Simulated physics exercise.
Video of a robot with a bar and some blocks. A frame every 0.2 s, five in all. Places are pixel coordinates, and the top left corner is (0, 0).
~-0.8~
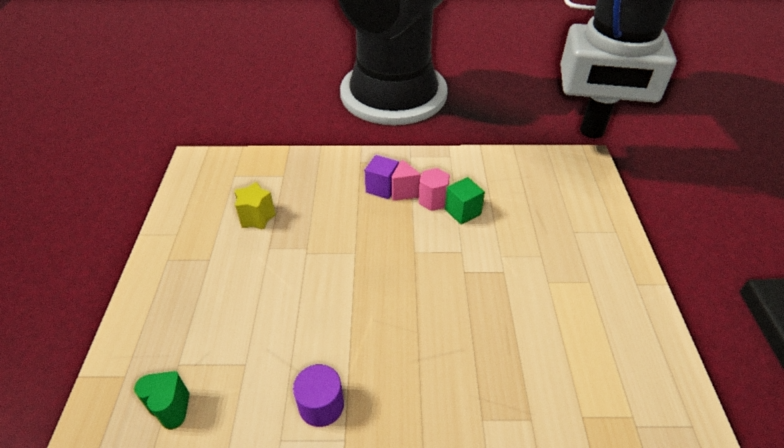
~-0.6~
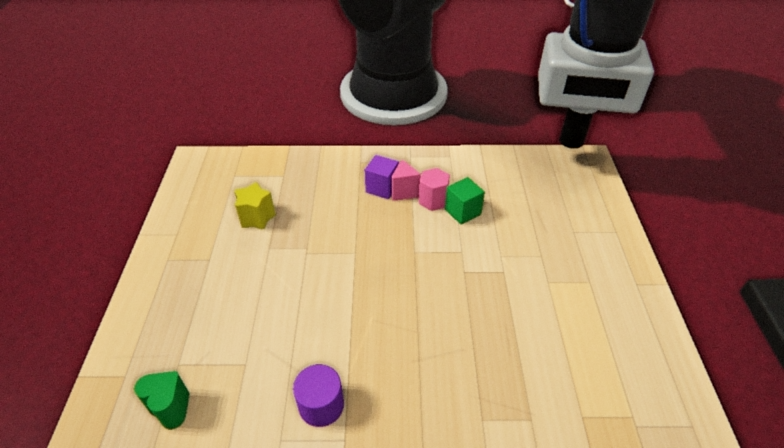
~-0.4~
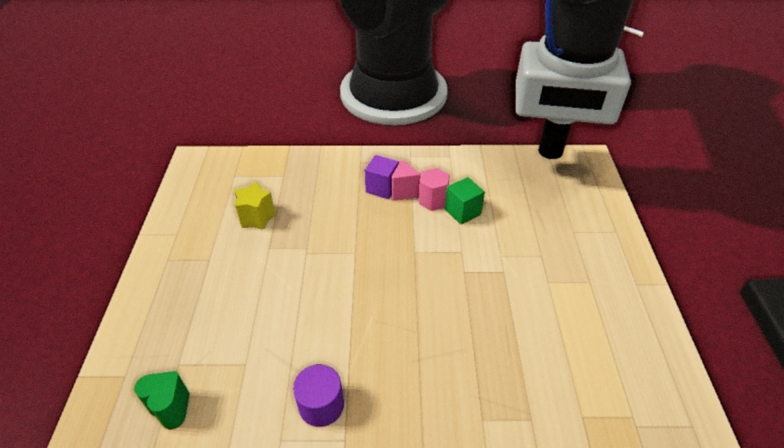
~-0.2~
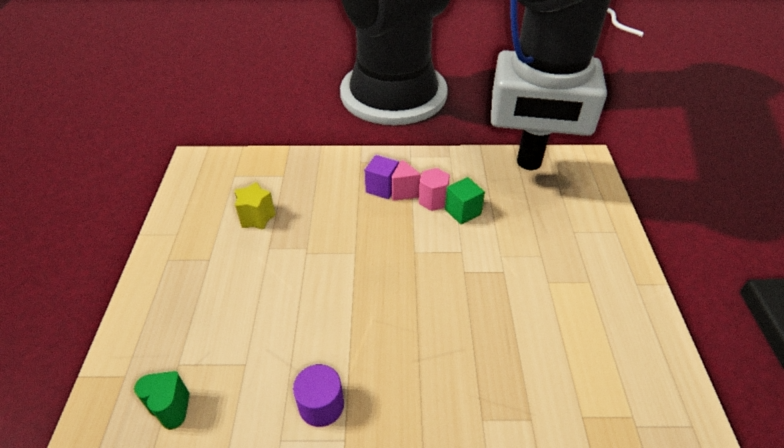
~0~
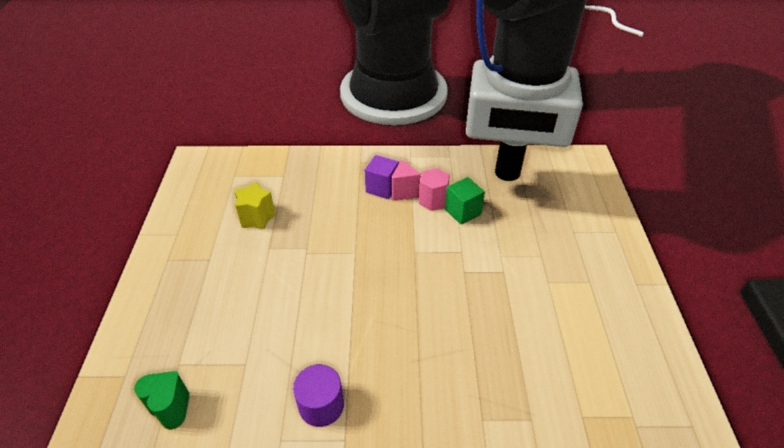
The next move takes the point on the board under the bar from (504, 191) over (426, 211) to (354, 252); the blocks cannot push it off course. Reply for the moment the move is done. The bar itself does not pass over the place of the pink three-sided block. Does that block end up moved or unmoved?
It ends up somewhere else.
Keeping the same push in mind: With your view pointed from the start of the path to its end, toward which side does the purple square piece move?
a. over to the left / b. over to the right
(b)
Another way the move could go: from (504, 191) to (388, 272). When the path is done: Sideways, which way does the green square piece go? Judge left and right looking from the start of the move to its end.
The shift is rightward.
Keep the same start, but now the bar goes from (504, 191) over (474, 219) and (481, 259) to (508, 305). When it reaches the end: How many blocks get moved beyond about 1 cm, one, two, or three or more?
I'd put the number at one.
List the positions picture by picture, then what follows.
In the first frame, tip of the bar at (592, 132), middles of tops, yellow star-shaped block at (251, 194), purple square piece at (382, 165), pink three-sided block at (405, 170), pink hexagon at (435, 177), green square piece at (466, 188).
In the second frame, bar at (571, 142), nothing pushed.
In the third frame, bar at (550, 152), nothing pushed.
In the fourth frame, bar at (529, 163), nothing pushed.
In the fifth frame, bar at (507, 173), yellow star-shaped block at (251, 194), purple square piece at (382, 165), pink three-sided block at (405, 170), pink hexagon at (435, 177), green square piece at (466, 188).
What follows on the original path. One third of the way, bar at (451, 184); purple square piece at (375, 163); pink three-sided block at (395, 170); pink hexagon at (423, 180); green square piece at (453, 196), turned 55° anticlockwise.
Two thirds of the way, bar at (403, 207); purple square piece at (365, 162), turned 45° clockwise; pink three-sided block at (367, 182), turned 95° clockwise; pink hexagon at (373, 201), turned 10° clockwise; green square piece at (445, 204), turned 100° anticlockwise.
At the end, bar at (352, 235); yellow star-shaped block unmoved; purple square piece at (365, 162), turned 45° clockwise; pink three-sided block at (366, 183), turned 105° clockwise; pink hexagon at (342, 209), turned 100° clockwise; green square piece at (445, 204), turned 100° anticlockwise.
